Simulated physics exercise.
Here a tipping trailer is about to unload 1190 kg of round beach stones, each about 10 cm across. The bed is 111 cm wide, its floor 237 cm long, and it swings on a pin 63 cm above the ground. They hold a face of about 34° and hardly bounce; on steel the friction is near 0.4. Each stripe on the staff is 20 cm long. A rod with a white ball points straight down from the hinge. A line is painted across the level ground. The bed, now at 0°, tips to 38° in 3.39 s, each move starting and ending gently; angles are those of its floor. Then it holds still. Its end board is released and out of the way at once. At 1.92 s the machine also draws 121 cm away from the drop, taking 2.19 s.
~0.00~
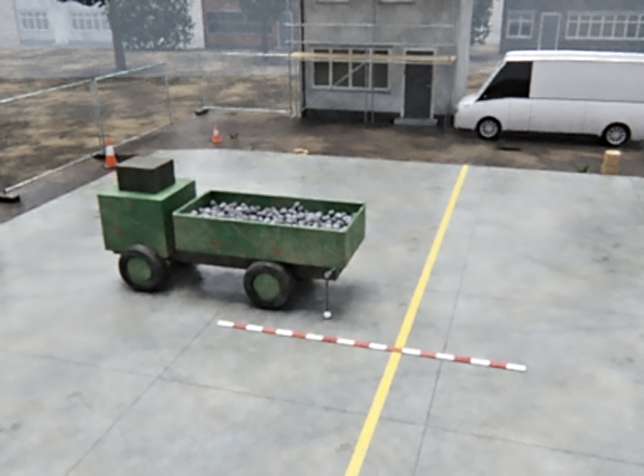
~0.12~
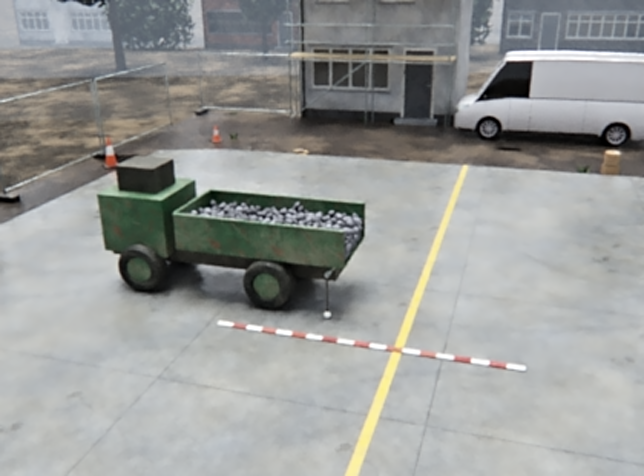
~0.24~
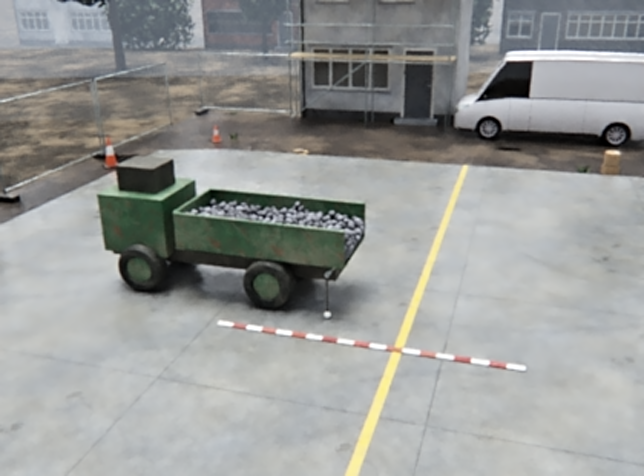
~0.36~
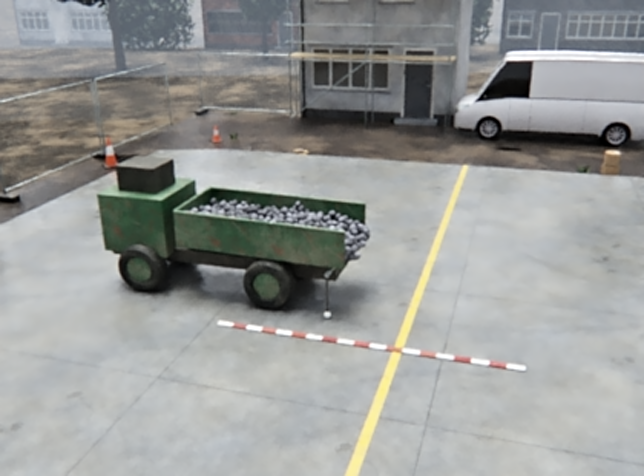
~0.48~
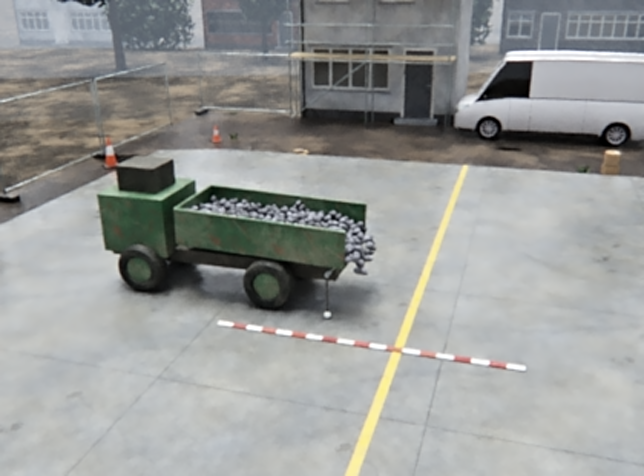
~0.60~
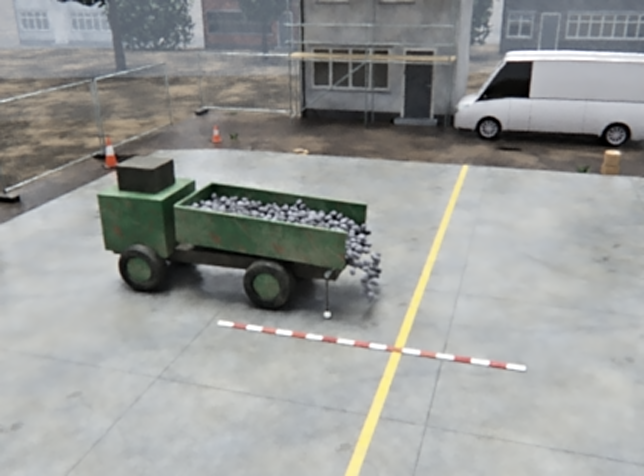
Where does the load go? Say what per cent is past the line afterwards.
Close to 15 in a hundred.
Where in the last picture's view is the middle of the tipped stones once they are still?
Around (371, 294).
After 2.5 s the floor is at 32°; 48 % in the bed, 48 % short of the line, 4 % past the line; the foremost stones are at (448, 314).
After 3.5 s the floor is at 38°; 0 % in the bed, 87 % short of the line, 13 % past the line; the foremost stones are at (474, 306).
After 4.6 s the floor is at 38°; 0 % in the bed, 86 % short of the line, 14 % past the line; the foremost stones are at (474, 309).
After 7.5 s the floor is at 38°; 0 % in the bed, 86 % short of the line, 14 % past the line; the foremost stones are at (474, 309).
